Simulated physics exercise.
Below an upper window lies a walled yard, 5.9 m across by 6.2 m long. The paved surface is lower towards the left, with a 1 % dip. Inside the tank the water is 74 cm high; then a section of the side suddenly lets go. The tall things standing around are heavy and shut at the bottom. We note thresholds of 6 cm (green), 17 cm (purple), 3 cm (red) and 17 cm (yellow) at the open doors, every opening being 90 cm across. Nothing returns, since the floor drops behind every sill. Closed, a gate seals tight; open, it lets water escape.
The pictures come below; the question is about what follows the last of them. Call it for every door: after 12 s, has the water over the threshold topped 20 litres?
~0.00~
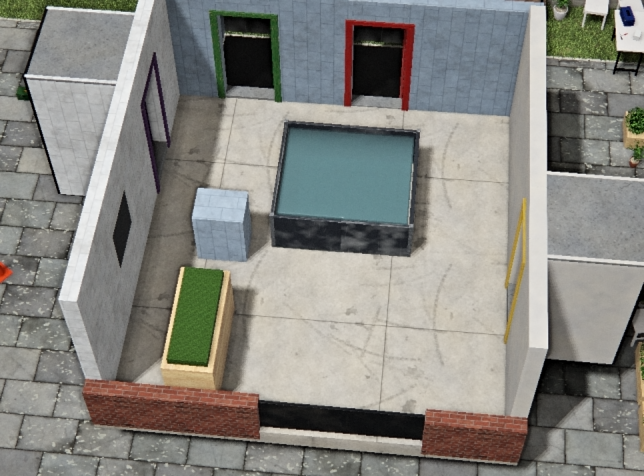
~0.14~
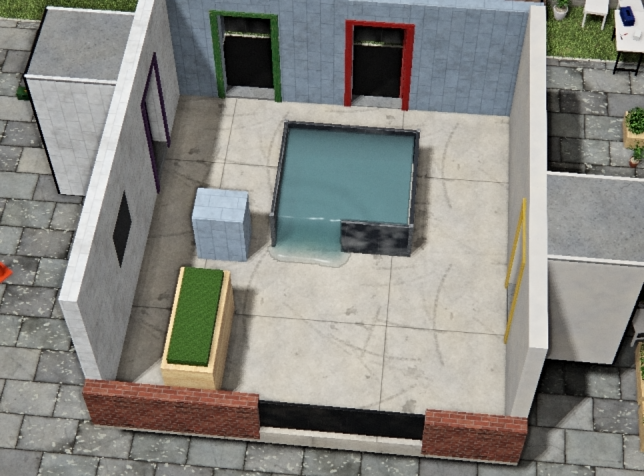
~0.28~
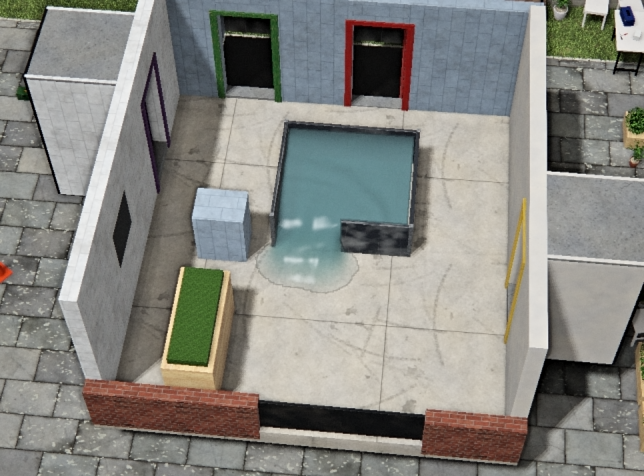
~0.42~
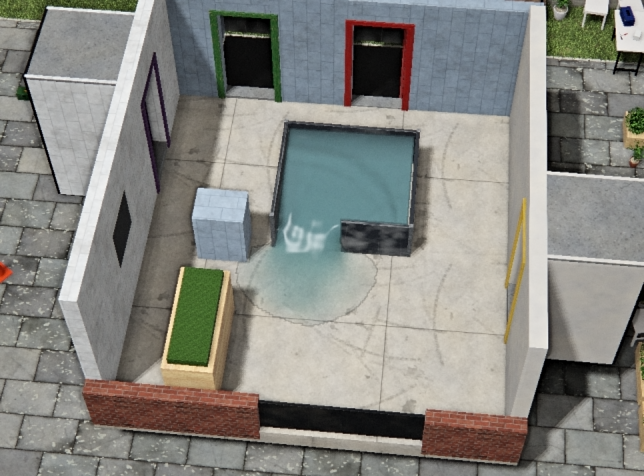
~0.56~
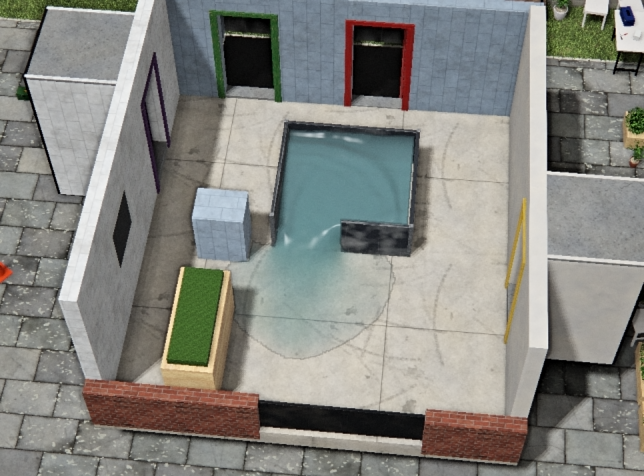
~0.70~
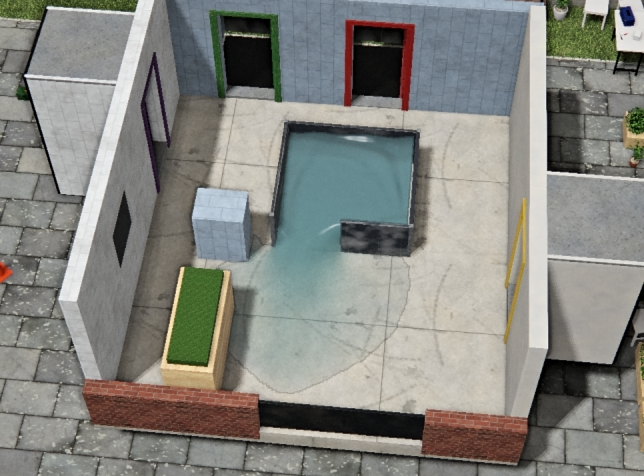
Green door topped, purple door not topped, red door topped, yellow door not topped.
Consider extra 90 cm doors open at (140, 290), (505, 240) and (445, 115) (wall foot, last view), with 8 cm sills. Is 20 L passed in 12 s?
First doorway gets there, second falls short, third gets there.
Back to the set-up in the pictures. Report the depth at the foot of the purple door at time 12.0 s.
It comes to near 13.0 cm.
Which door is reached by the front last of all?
Answer: The red door.
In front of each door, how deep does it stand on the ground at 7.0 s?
Depths in cm: Green 7, purple 5, red 6, yellow 10.
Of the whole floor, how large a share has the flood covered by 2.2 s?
Around 40 per cent.
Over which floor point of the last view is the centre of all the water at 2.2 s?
Centre: Roughly (313, 277) px.
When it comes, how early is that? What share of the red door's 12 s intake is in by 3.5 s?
I'd put it at about 0 per cent by that point.
After 1.4 s water covers 30 % of the floor and is deepest (48 cm) near (230, 414); green door not reached, purple door not reached, red door not reached, yellow door not reached.
After 2.2 s water covers 40 % of the floor and is deepest (45 cm) near (221, 392); green door not reached, purple door not reached, red door not reached, yellow door not reached.
After 3.5 s water covers 55 % of the floor and is deepest (30 cm) near (484, 436); green door not reached, purple door 2 cm at the sill, 0 L in, red door not reached, yellow door 7 cm at the sill, 0 L in.
After 7.0 s water covers 95 % of the floor and is deepest (17 cm) near (441, 117); green door 7 cm at the sill, 1 L in, purple door 5 cm at the sill, 0 L in, red door 6 cm at the sill, 4 L in, yellow door 10 cm at the sill, 0 L in.
After 12.0 s water covers 100 % of the floor and is deepest (18 cm) near (156, 203); green door 12 cm at the sill, 54 L in, purple door 13 cm at the sill, 0 L in, red door 7 cm at the sill, 53 L in, yellow door 5 cm at the sill, 0 L in.
